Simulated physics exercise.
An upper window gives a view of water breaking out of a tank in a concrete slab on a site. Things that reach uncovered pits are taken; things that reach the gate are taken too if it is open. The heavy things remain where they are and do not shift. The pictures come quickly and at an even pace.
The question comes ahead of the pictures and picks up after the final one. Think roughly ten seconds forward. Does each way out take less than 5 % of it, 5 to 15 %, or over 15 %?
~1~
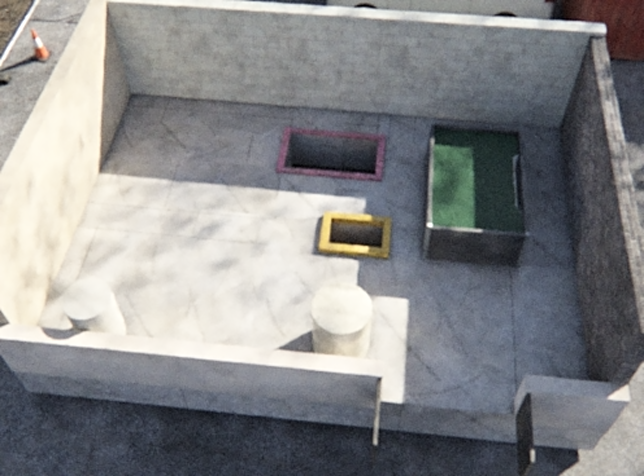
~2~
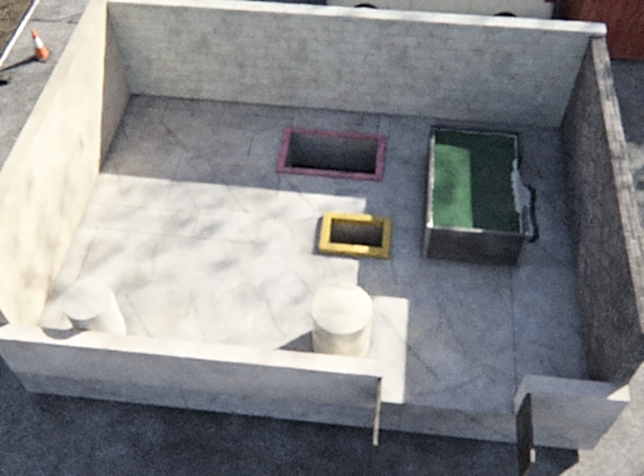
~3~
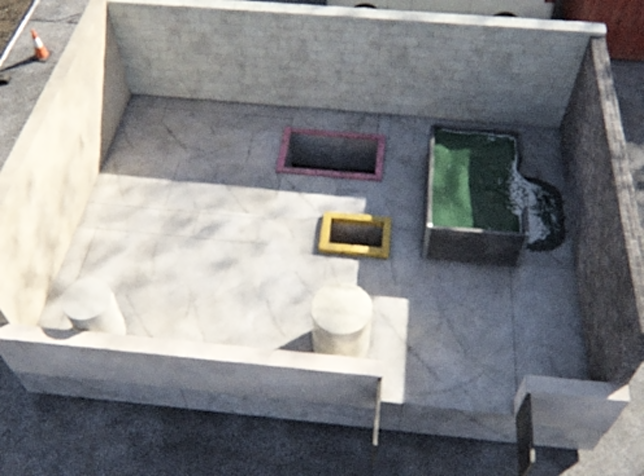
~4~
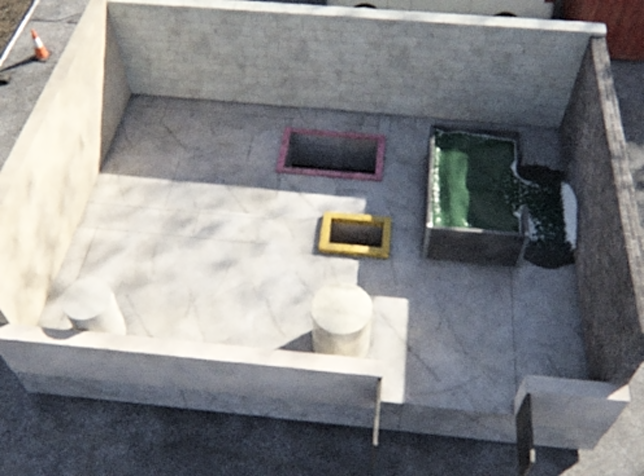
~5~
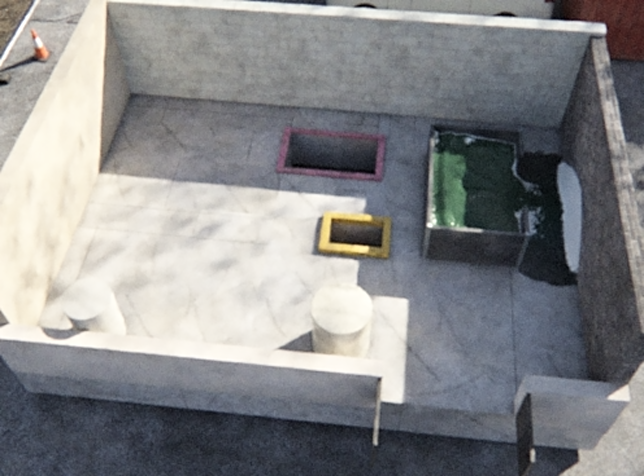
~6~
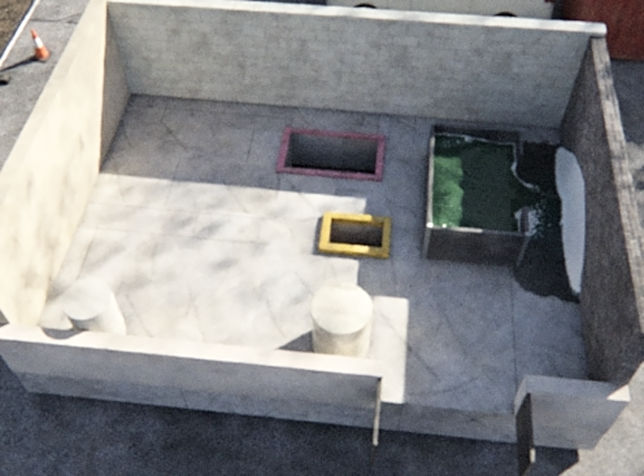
The gate clears fifteen per cent; the yellow pit never reaches five per cent; the pink pit holds five to fifteen per cent.
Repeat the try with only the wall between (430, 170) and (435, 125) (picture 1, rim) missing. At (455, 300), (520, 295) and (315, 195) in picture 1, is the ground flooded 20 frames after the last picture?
First point spared, second point spared, third point swamped.
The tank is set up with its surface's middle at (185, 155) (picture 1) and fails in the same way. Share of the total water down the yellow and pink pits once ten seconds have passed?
The yellow pit ends up with 10 per cent and the pink pit with 20 per cent.
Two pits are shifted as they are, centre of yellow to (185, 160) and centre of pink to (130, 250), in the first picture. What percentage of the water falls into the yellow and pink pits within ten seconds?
My answer: Yellow gets 0 percent, pink gets 0 percent.
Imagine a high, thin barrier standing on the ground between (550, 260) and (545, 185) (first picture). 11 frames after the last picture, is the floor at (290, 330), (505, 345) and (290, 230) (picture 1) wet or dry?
First spared, second submerged, third spared.
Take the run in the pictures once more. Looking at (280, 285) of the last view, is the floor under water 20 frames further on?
Looks like it ends up left dry.
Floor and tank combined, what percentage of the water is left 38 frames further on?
Around 80 percent.
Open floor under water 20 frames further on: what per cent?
Around 35 percent, give or take.
A moment on, water covers 15 % of the floor; the gate 0 %, the yellow pit 0 %, the pink pit 0 %.
Next, water covers 25 % of the floor; the gate 1 %, the yellow pit 0 %, the pink pit 0 %.
Then, water covers 35 % of the floor; the gate 7 %, the yellow pit 0 %, the pink pit 3 %.
Later, water covers 60 % of the floor; the gate 14 %, the yellow pit 0 %, the pink pit 7 %.
In the end, water covers 90 % of the floor; the gate 20 %, the yellow pit 0 %, the pink pit 8 %.
